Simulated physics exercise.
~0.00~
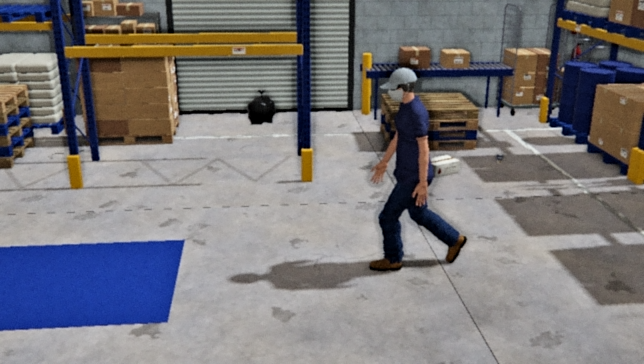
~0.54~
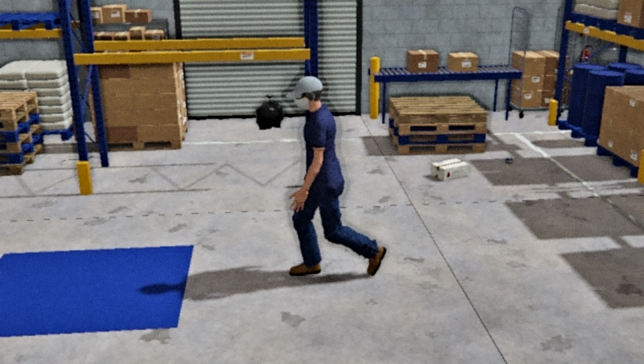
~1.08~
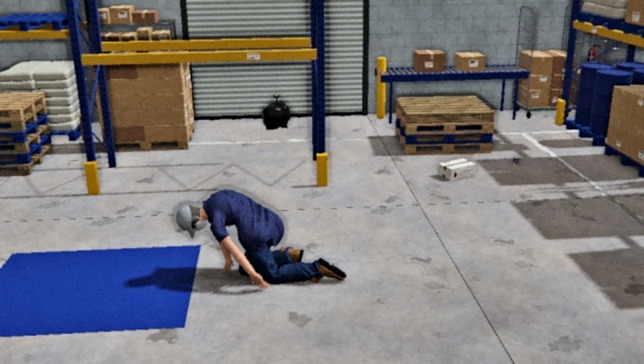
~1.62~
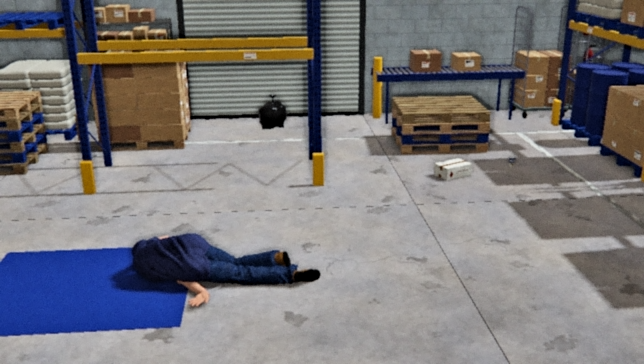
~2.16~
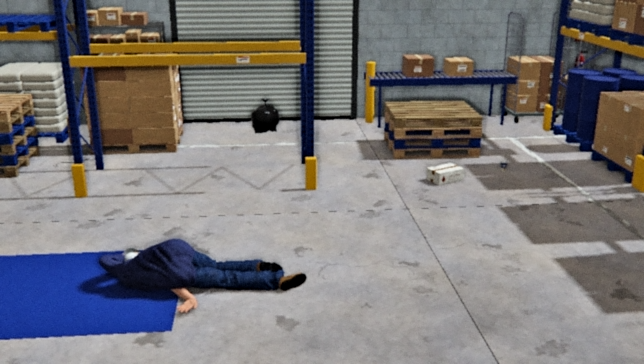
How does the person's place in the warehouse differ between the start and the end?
At the start the person is upright, walking on the bare floor well to the right of the blue mat. At the end the person lies farther left, with head and chest over the mat's near edge and legs on the bare floor.
A person in a cap walks left, crumples, and ends lying partly on the blue mat.
